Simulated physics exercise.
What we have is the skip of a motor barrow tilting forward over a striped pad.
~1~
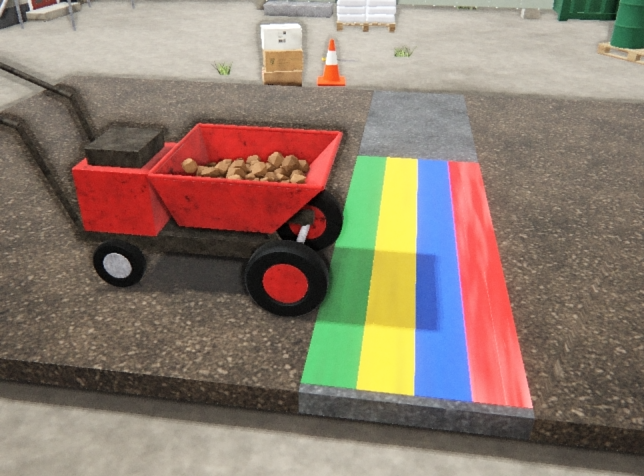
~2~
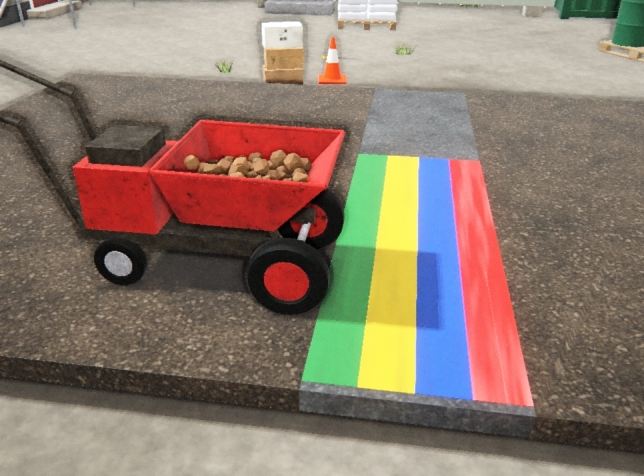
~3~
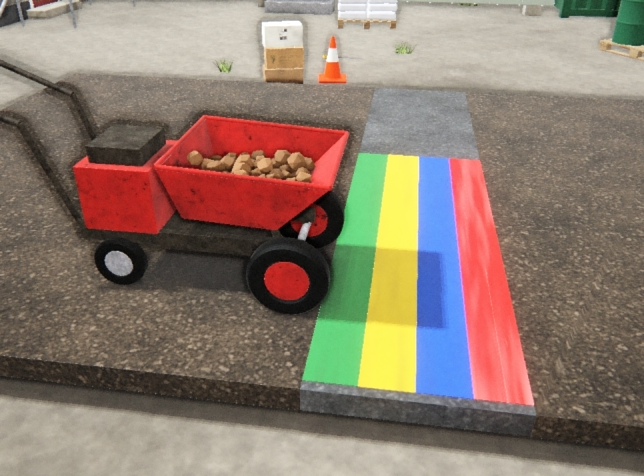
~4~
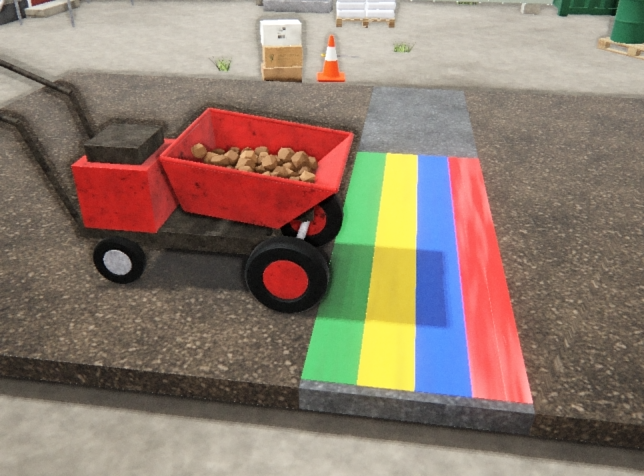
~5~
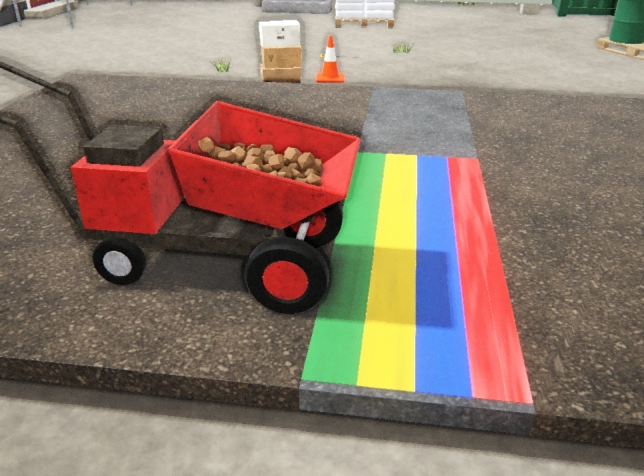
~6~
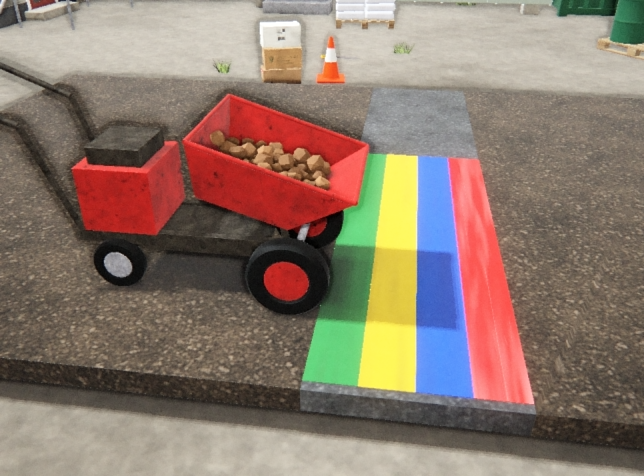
A red motor barrow's skip of brown clods tilts forward toward a striped pad.
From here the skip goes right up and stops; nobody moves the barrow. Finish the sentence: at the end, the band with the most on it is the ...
At the end, the band with the most on it is the blue one.
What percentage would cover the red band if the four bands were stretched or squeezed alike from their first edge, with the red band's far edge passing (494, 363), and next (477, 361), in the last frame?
Shares: About 30 per cent; about 30 per cent.
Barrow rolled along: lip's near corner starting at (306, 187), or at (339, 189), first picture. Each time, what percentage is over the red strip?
First try: Some 10 %; second try: 30 %.
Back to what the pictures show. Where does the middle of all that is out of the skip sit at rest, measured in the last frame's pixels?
I'd mark it at roughly (432, 281).
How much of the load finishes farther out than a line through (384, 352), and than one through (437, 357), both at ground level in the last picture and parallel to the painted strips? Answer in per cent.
Near 90 % and 40 %.
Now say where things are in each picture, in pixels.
The first frame shows lip of the skip (322, 188), level; top of the load (256, 185), clay clods; green strip (336, 346); yellow strip (388, 351); blue strip (441, 356); red strip (496, 362).
The second frame shows lip of the skip (324, 187), level; top of the load (237, 172).
The third frame shows lip of the skip (329, 188), tipped barely; top of the load (241, 170).
The fourth frame shows lip of the skip (336, 190), tipped a little; top of the load (231, 173).
The fifth frame shows lip of the skip (344, 196), tipped a little; top of the load (222, 172).
The sixth frame shows lip of the skip (355, 204), tipped clearly; top of the load (228, 163); green strip (337, 343); yellow strip (389, 348); blue strip (443, 353); red strip (497, 358).
Just after the last frame, skip tipped steeply; every one in the skip.
A moment on, skip tipped right over; almost all in the skip; just a few over the yellow strip; just a few over the blue strip.
Further on, skip tipped right over; roughly a quarter in the skip; about a tenth over the yellow strip; roughly a third over the blue strip; roughly a quarter over the red strip; just a few off the paint.
When it is over, skip tipped right over; about a tenth in the skip; not one over the green strip; roughly a quarter over the yellow strip; roughly a third over the blue strip; roughly a quarter over the red strip; about a tenth off the paint.
